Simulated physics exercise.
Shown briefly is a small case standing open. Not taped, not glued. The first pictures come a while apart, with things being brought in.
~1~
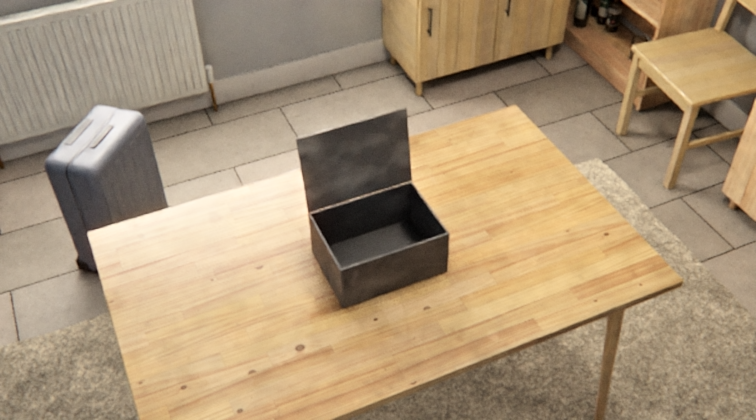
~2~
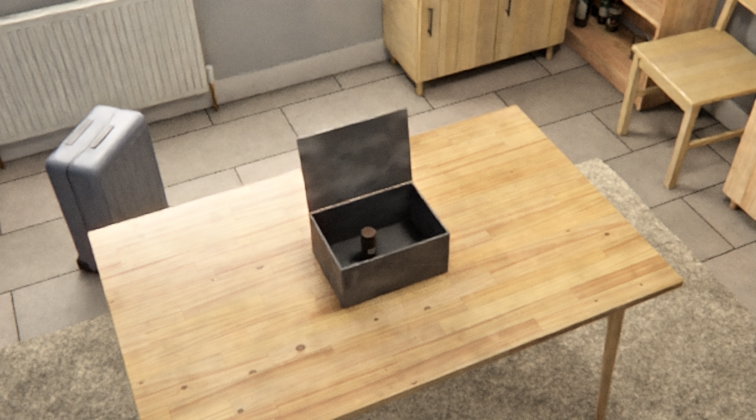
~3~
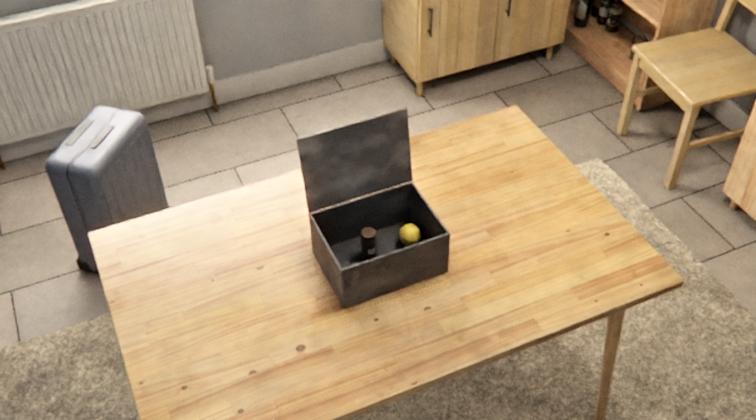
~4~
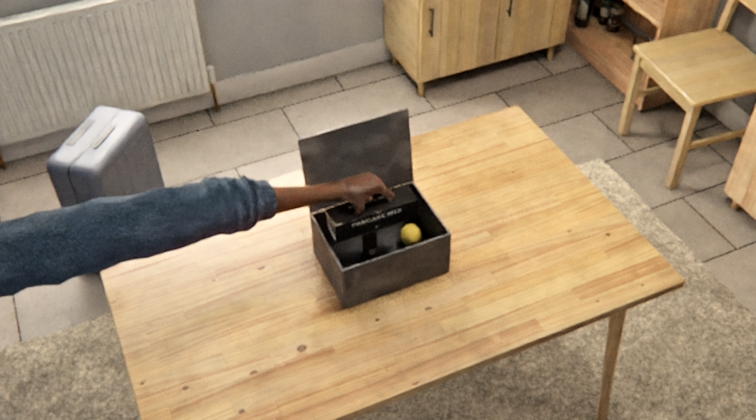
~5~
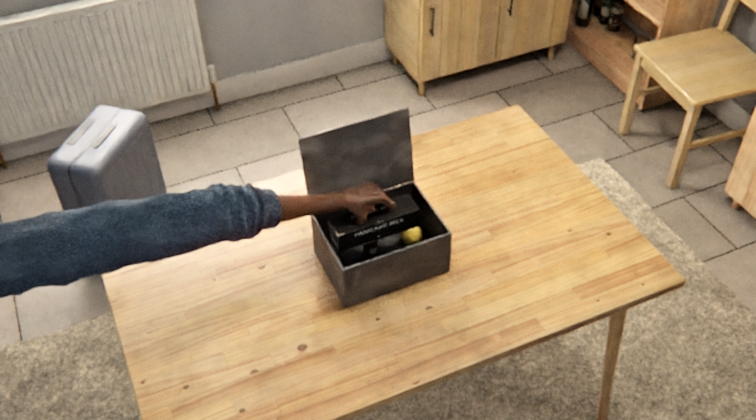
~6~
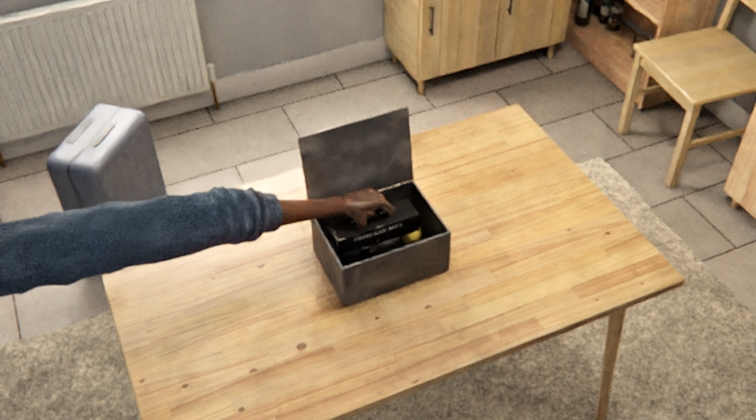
On a wooden table in a tiled room, an open dark case stands empty, then holds a small brown shaker and next a yellow ball; a hand reaches in from the left and lowers a black carton into the case.
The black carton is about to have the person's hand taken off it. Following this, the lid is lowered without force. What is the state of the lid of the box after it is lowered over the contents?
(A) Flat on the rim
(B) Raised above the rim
A.
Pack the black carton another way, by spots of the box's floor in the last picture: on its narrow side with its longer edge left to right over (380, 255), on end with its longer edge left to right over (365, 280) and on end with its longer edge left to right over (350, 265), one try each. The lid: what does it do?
The lid goes down the first time, stays up the second time and stays up the third time.
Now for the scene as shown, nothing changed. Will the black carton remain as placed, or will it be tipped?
In the end, it winds up askew.
Then, 0.60 s later than the last frame, black carton on its side near (383, 263); yellow lemon moved a little.
Then, 1.60 s later than the last frame, lid 61° above the rim; black carton on its side near (383, 263); yellow lemon moved about its own width.
Then, 1.90 s later than the last frame, lid 17° above the rim; black carton on its side near (383, 263); yellow lemon moved about its own width.
When it is over, lid shut; lying over in the box, black carton; moved from the start, yellow lemon; brown shaker as before. End places, in pixels of the last picture, black carton near (383, 263).
